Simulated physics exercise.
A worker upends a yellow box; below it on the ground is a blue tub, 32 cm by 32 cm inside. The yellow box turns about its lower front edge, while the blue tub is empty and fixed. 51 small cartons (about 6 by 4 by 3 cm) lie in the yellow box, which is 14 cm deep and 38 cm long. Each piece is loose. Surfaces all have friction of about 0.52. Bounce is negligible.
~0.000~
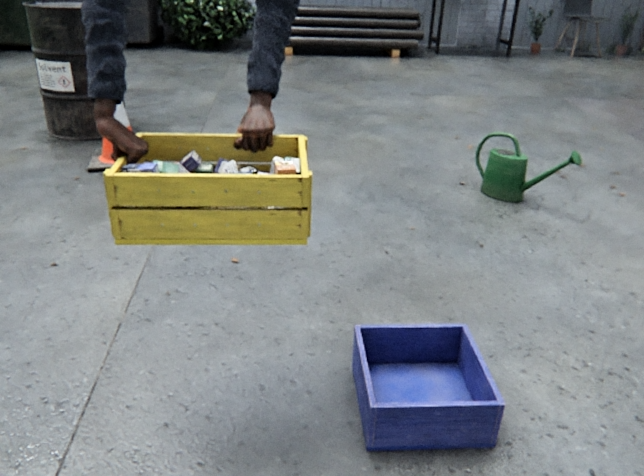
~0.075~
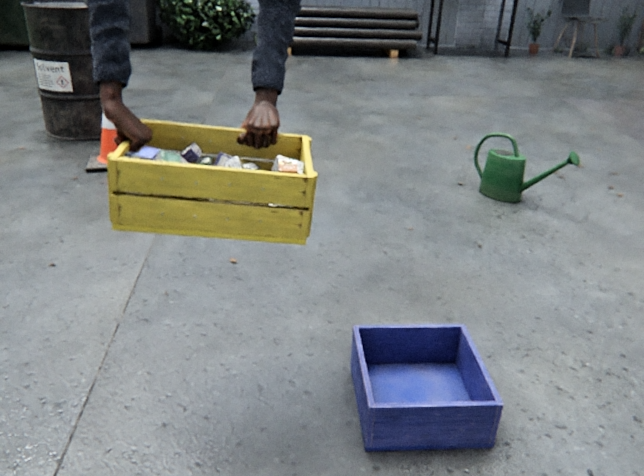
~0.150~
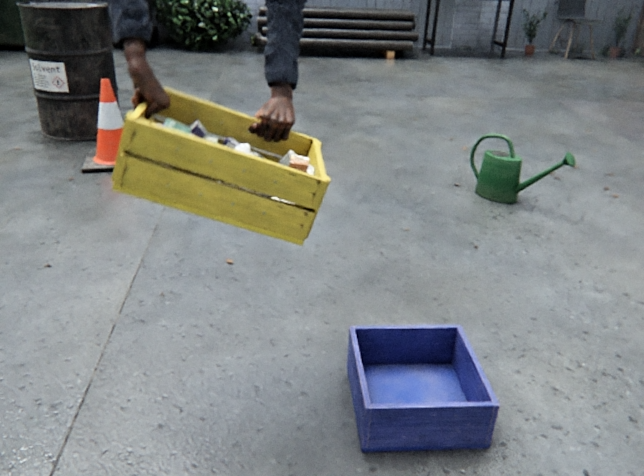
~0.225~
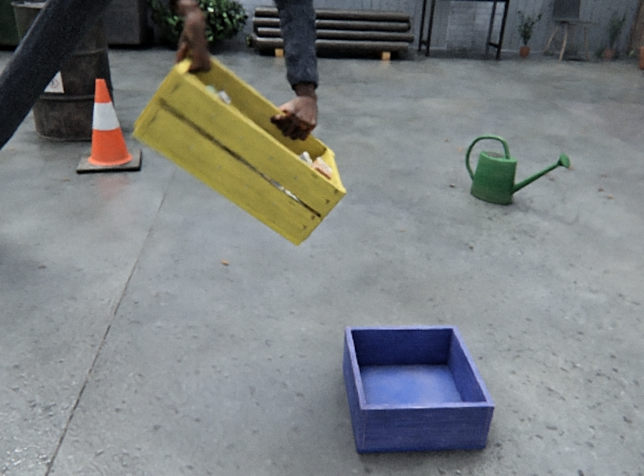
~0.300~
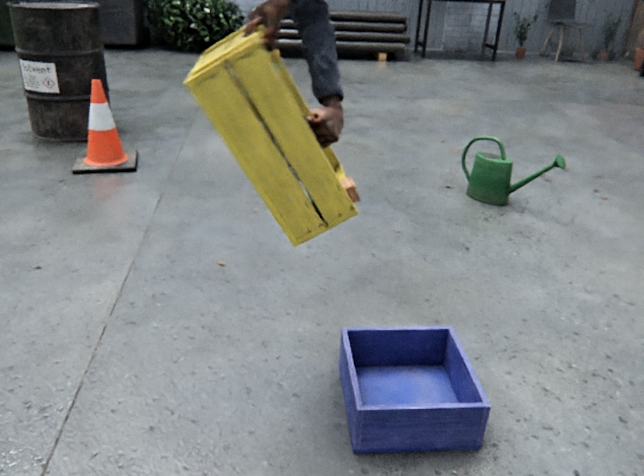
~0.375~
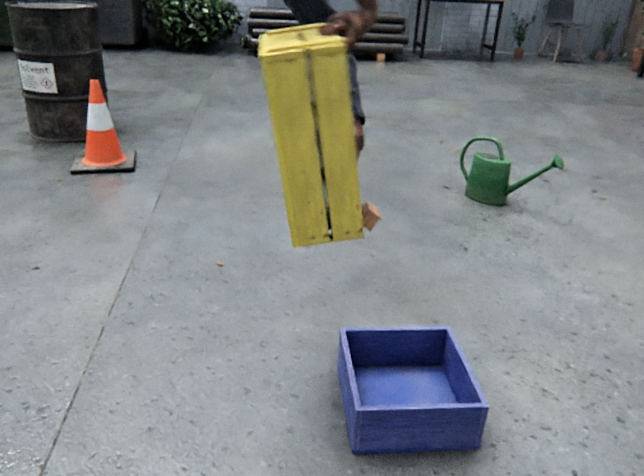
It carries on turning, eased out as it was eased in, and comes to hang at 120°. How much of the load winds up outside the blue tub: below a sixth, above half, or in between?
Share outside: One sixth through one half.
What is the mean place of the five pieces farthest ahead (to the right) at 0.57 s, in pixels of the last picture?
Around (466, 181) in pixels.
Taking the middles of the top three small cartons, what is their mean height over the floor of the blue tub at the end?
It comes to close to 7 centimetres.
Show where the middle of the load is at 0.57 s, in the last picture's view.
Estimated middle - around (401, 214).
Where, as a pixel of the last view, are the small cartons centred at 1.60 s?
(441, 402).
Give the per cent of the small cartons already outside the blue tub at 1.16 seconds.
Close to 40 in a hundred.
After 0.57 s, tilt 119°; 18 still in the yellow box and 33 in the air.
After 0.82 s, tilt 120°; 5 still in the yellow box, 18 in the blue tub, 19 outside the blue tub and 9 in the air.
After 1.16 s, tilt 120°; 28 in the blue tub, 20 outside the blue tub and 3 in the air.
When it is over (at 1.60 s), 31 in the blue tub and 20 outside the blue tub. Asked share, 20 of 51, 39 per cent.
